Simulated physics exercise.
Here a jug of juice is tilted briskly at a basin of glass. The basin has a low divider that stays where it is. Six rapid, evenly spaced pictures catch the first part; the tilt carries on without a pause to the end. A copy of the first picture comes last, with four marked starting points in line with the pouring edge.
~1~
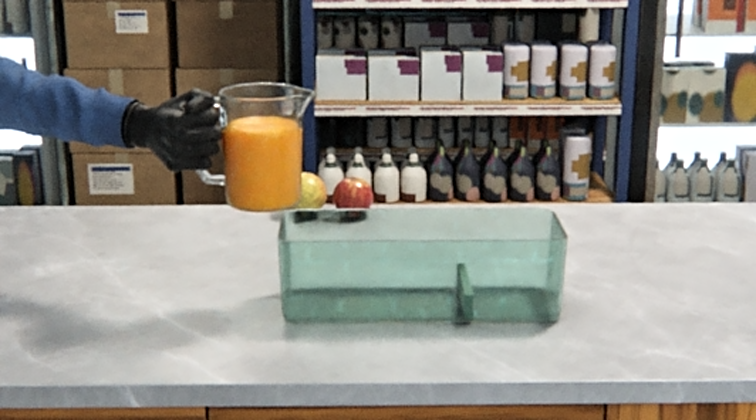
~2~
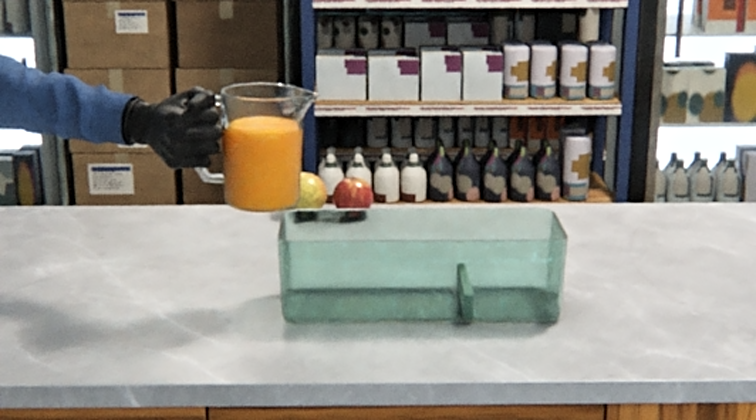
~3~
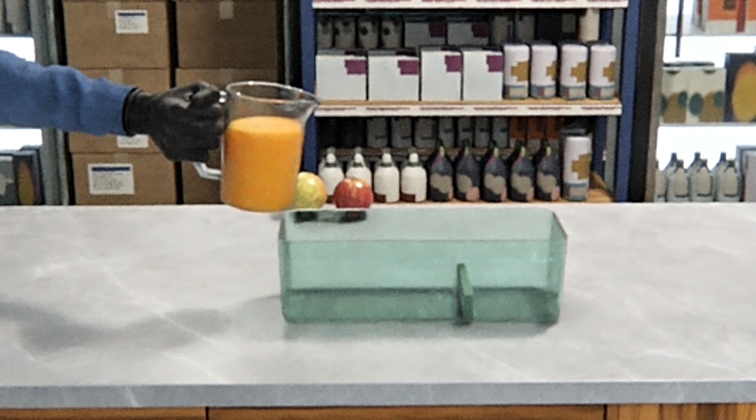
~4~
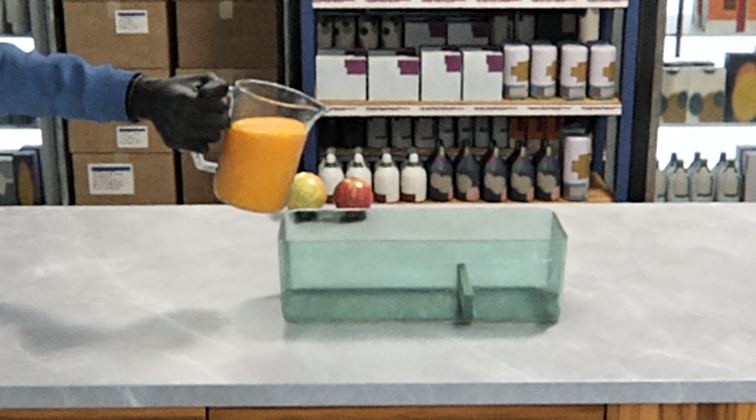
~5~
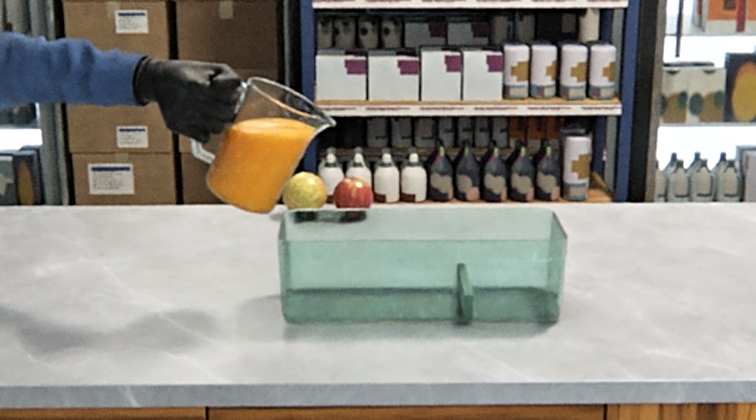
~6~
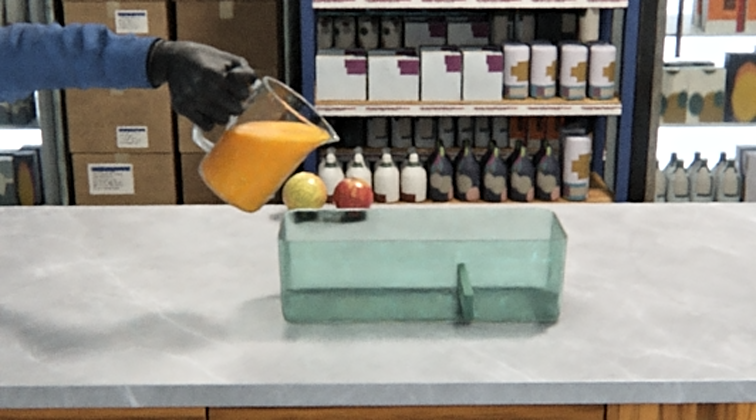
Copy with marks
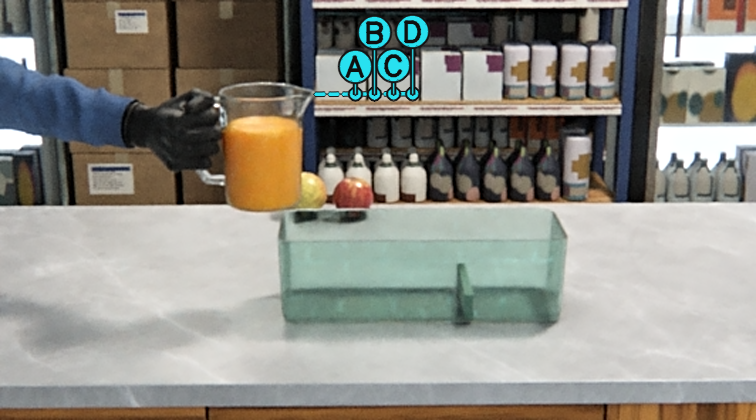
A black-gloved hand on a blue-sleeved arm at the left holds a clear glass jug of orange juice, level at first, then tilts it steadily rightward, its lip lowering. Below and to the right, a greenish glass basin with a short inner wall sits on a grey counter, two apples behind it. The unmoving camera faces the counter, with cardboard boxes and stocked shelves beyond.
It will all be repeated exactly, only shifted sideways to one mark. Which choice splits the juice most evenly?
The best dot is D.
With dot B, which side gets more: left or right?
The left one.
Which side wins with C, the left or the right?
The left one.
On the marked copy, A at (355, 94); B at (374, 94); C at (393, 93); D at (412, 93).
If A is chosen, about 89 % ends left of the wall and 10 % right of it.
If B is chosen, about 92 % ends left of the wall and 7 % right of it.
If C is chosen, about 89 % ends left of the wall and 9 % right of it.
If D is chosen, about 52 % ends left of the wall and 47 % right of it.
